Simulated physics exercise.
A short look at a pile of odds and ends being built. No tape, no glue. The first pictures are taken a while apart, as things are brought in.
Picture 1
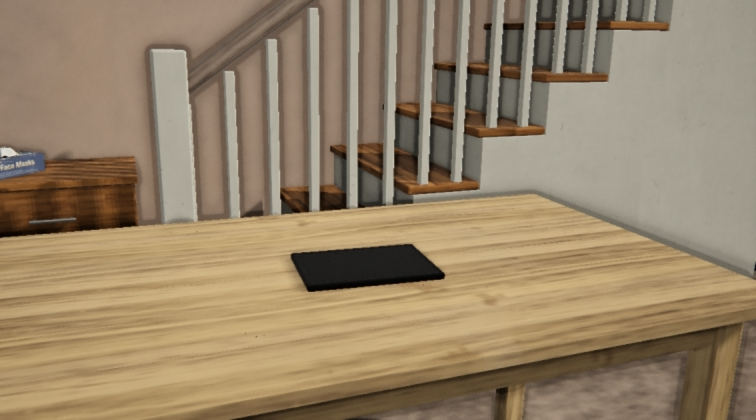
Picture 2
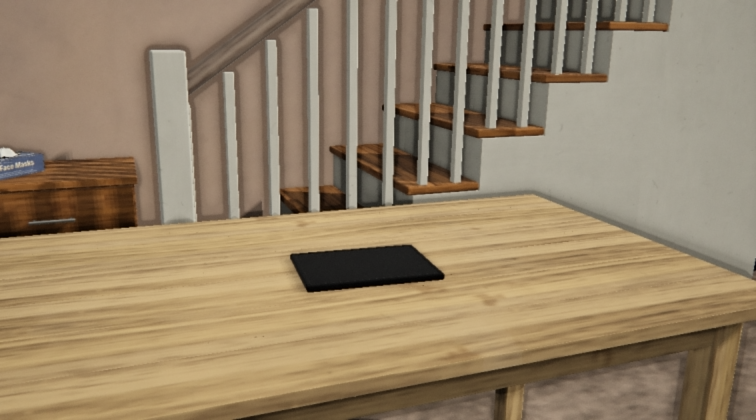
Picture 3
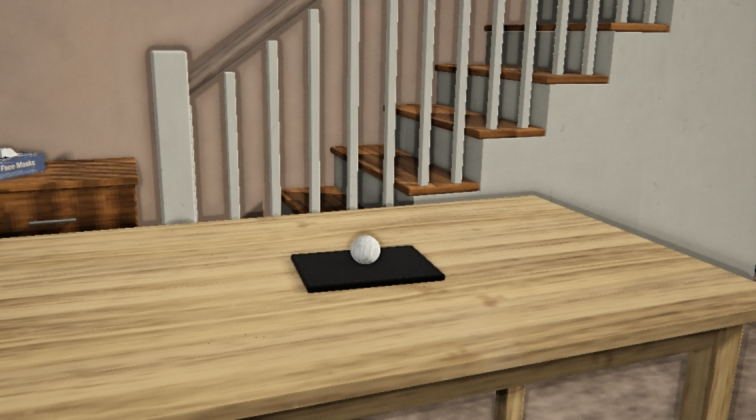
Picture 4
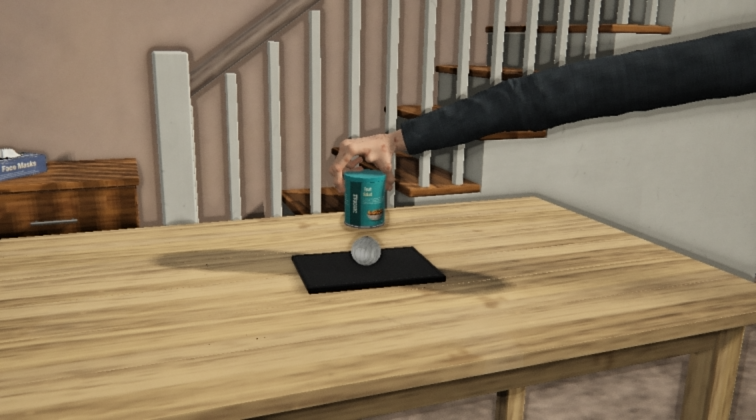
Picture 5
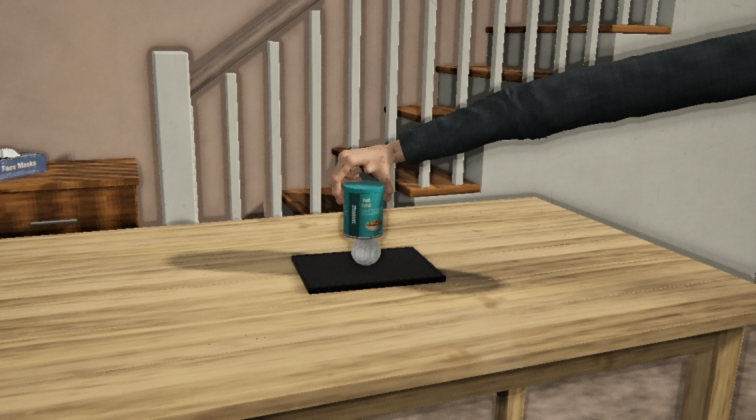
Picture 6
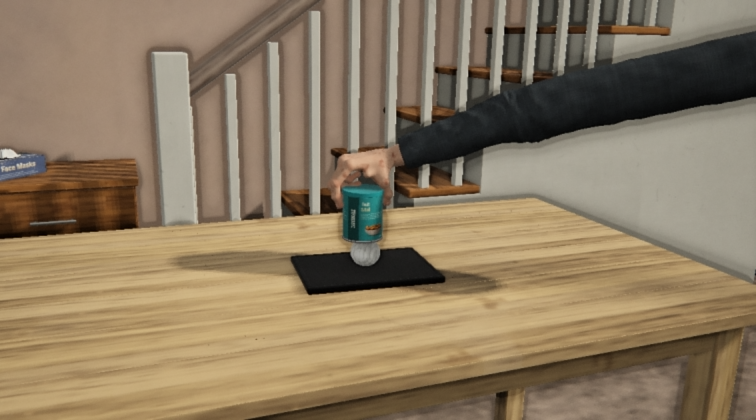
The clip opens on a black slab lying on a wooden table, with a staircase behind it. A small white ball-shaped object appears on the slab, then a hand reaching in from the right holds a turquoise container above it and lowers it slightly onto the white object, keeping its grip.
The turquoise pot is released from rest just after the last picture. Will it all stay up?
The pile loses its balance.
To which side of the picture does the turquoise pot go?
It goes to the left.
Then, 0.40 s on from there, turquoise pot now fallen.
Then, 0.50 s on from there, things are still on the move.
In the end, fallen, turquoise pot; the other 2 unmoved. At the end, from the last picture's camera, turquoise pot near (313, 251). The pile comes apart.
